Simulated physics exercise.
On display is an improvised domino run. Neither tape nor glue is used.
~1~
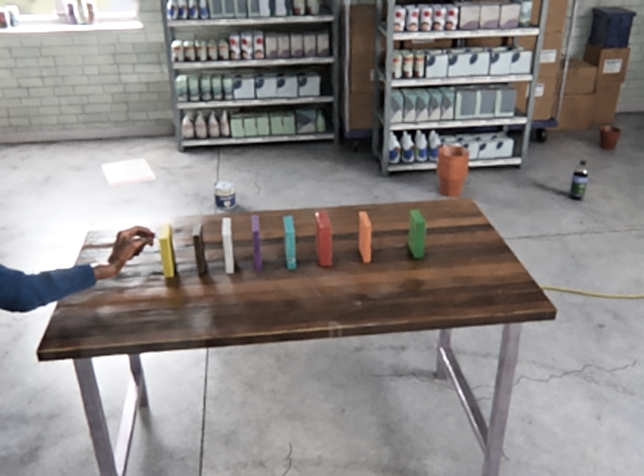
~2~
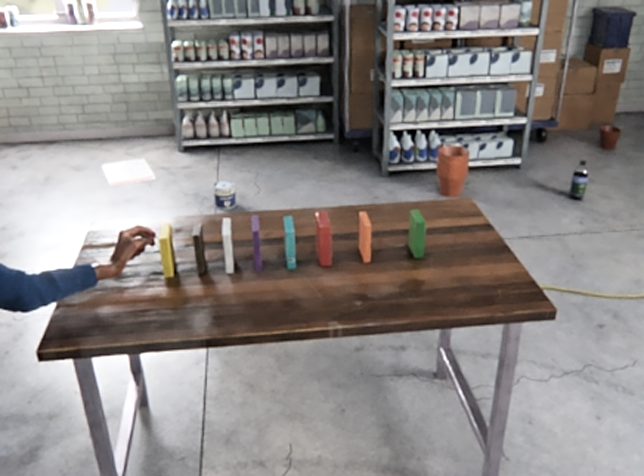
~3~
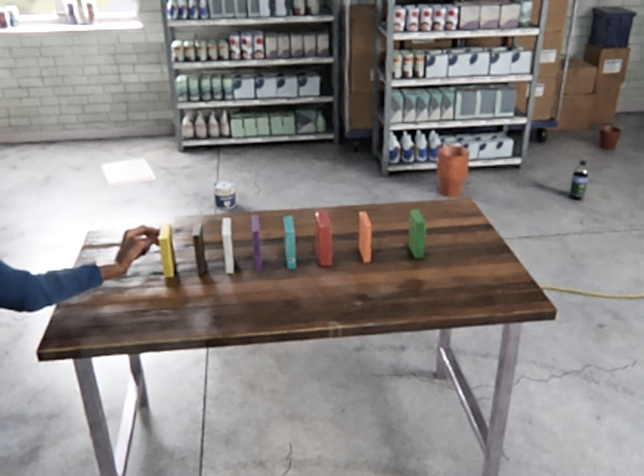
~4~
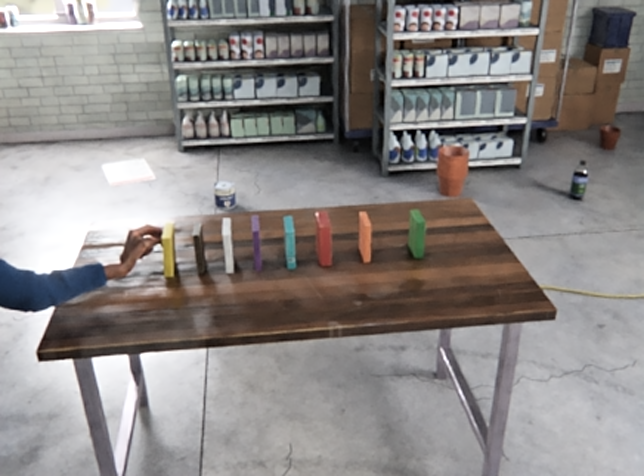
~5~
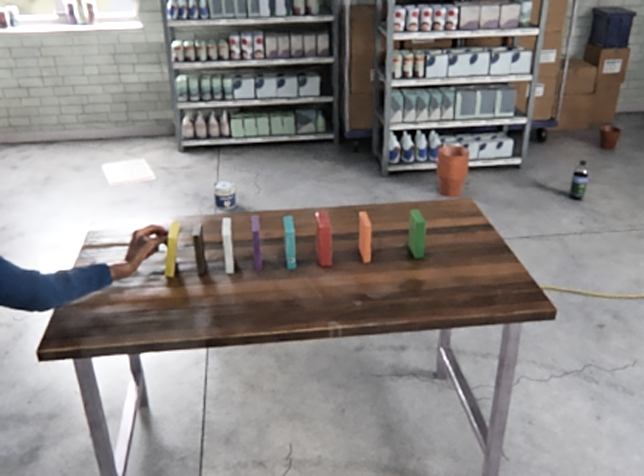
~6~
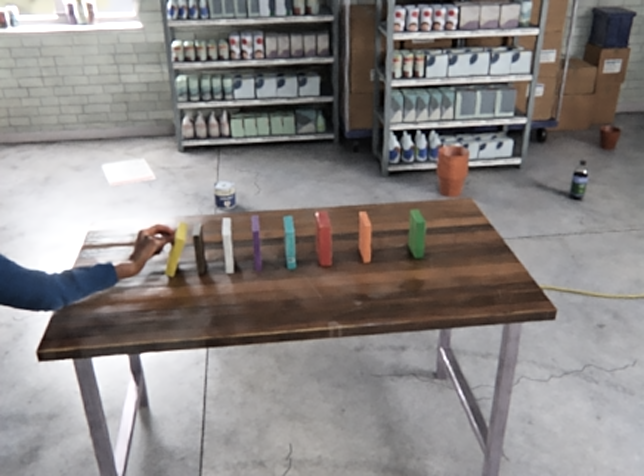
A hand pushing the yellow block at the left of a row of colourful upright blocks, tilting it rightward on a wooden table.
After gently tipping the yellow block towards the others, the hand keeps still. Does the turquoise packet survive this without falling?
No.
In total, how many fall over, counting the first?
Total: 7.
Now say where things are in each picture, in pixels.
Turquoise packet (290, 242); orange board (365, 237), in the first picture.
Black board (199, 248); purple board (257, 243), in the second picture.
White block (228, 246); orange board (365, 237), in the third picture.
Yellow block 4° over; red board (323, 239); black board (199, 248), in the fourth picture.
Yellow block 12° over; purple board (257, 243); white block (228, 246), in the fifth picture.
Yellow block 22° over; turquoise packet (290, 242); orange board (365, 237), in the sixth picture.
Then, 0.30 s after the last picture, yellow block 68° over; black board tipped 52° from how it was; white block tipped 28° from how it was.
Then, 0.50 s after the last picture, yellow block 76° over; turquoise packet tipped 41° from how it was near (305, 243); black board tipped 74° from how it was; white block tipped 71° from how it was.
Then, 0.70 s after the last picture, yellow block 77° over; turquoise packet tipped 70° from how it was near (313, 249); purple board tipped 74° from how it was; white block on its side.
At rest, tipped over on the table, orange board, red board, black board, purple board, white block and turquoise packet. Seen from the same camera at the end, turquoise packet near (314, 249).
